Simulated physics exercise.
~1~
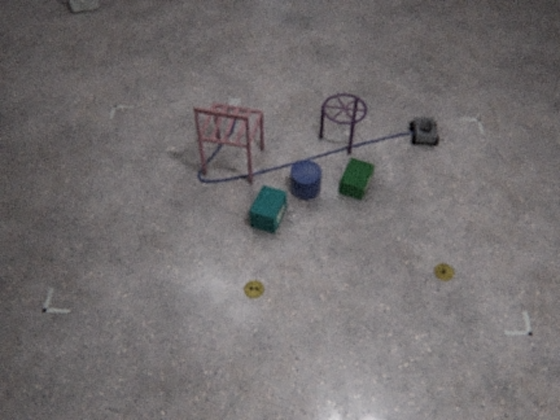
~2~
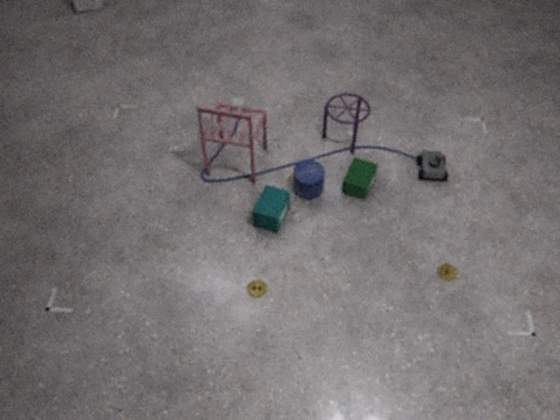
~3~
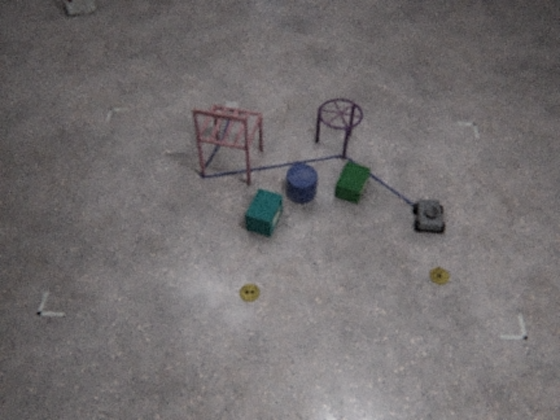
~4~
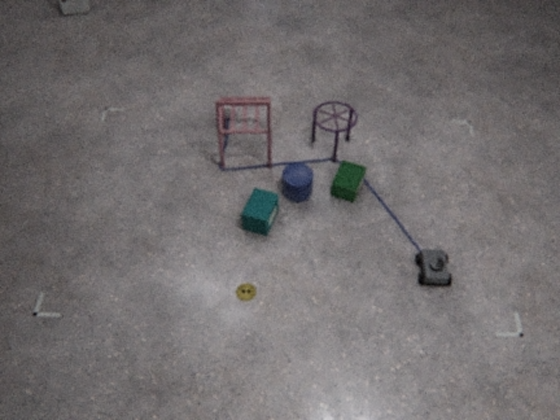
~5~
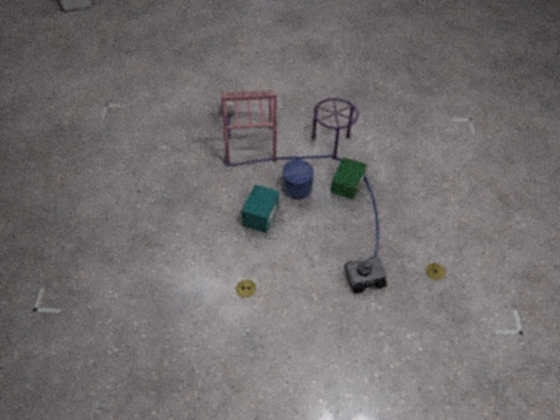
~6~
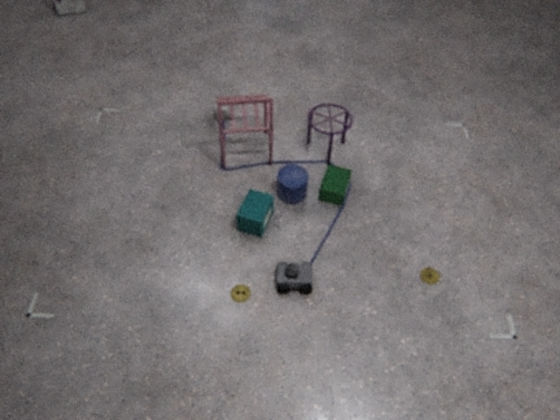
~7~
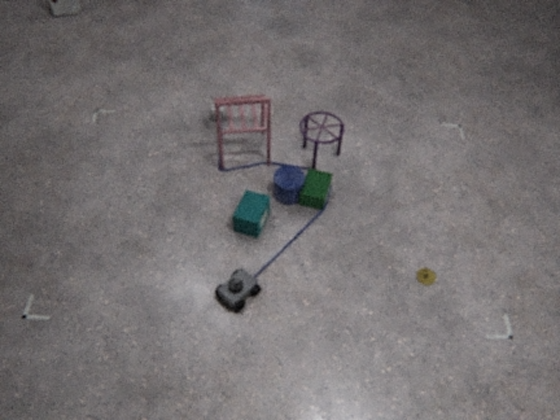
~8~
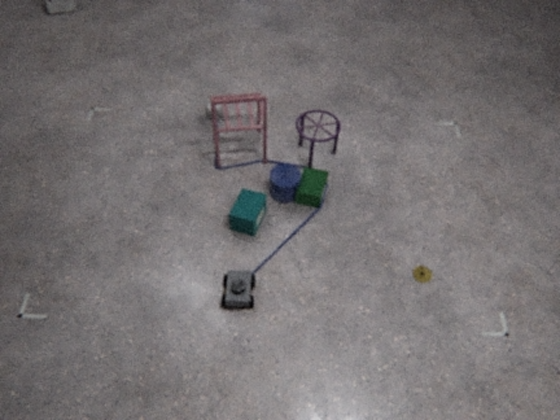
A pink chair-like frame stands at the upper left of a speckled grey floor seen from high above, with a purple stool to its right, a blue tub, teal carton and green box below, and two yellow markers nearer the front. A small grey cart at the right, trailing a blue lead that winds among the things, drives down toward the right marker. The lead tightens, and the pink frame turns and shifts slightly right. The cart then heads left along the front, dragging the lead against the green box, which slides left toward the tub as the stool shifts too. It stops at the left marker, covering it, the lead stretched behind.
